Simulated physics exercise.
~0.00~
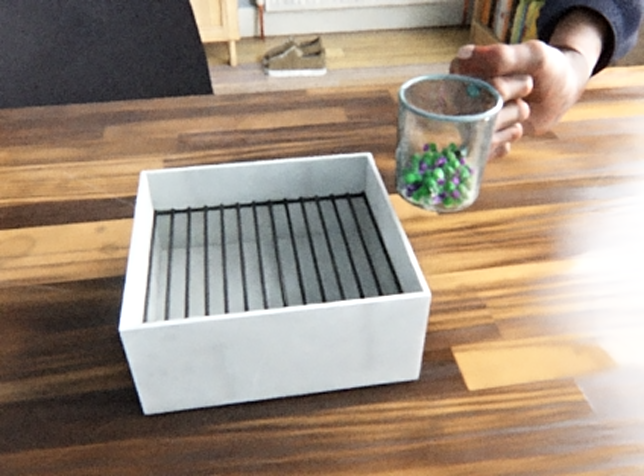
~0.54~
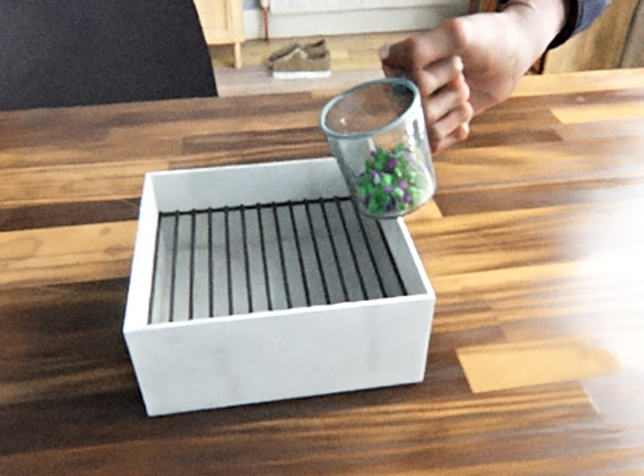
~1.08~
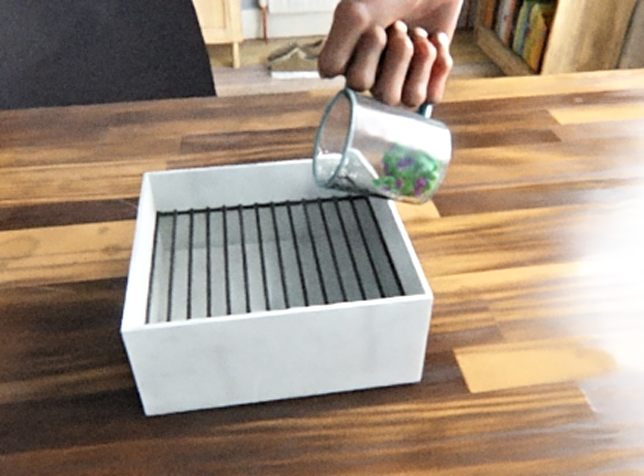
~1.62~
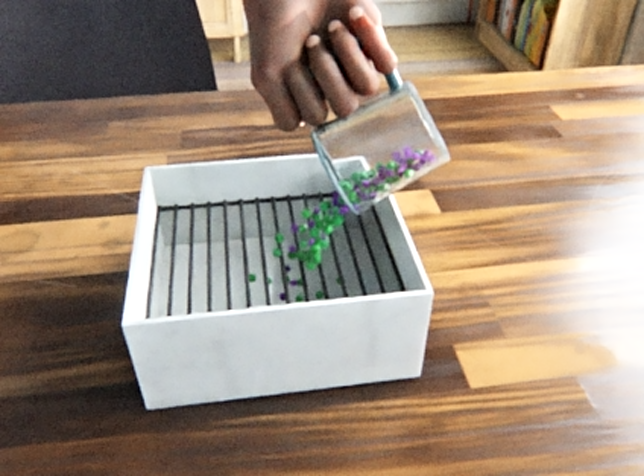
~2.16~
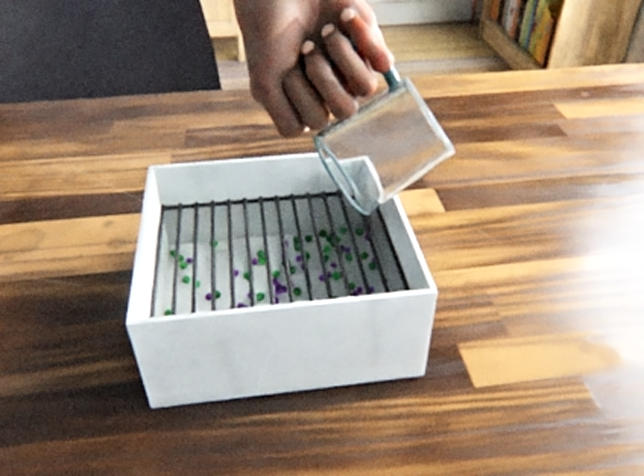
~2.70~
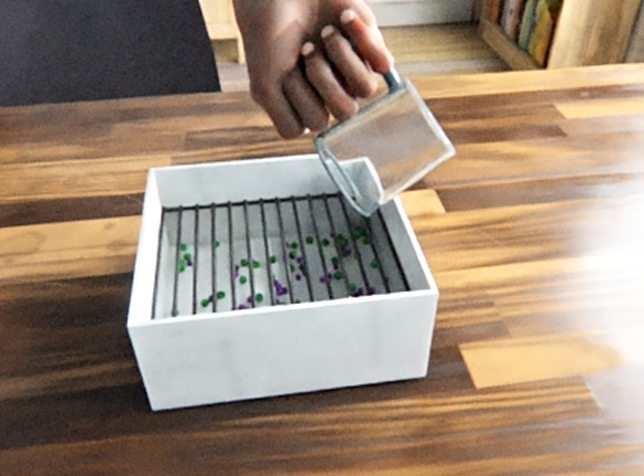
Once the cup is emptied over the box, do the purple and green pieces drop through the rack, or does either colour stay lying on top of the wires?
Both the purple and the green pieces drop through the rack and end up beneath it, with neither colour left on the wires.
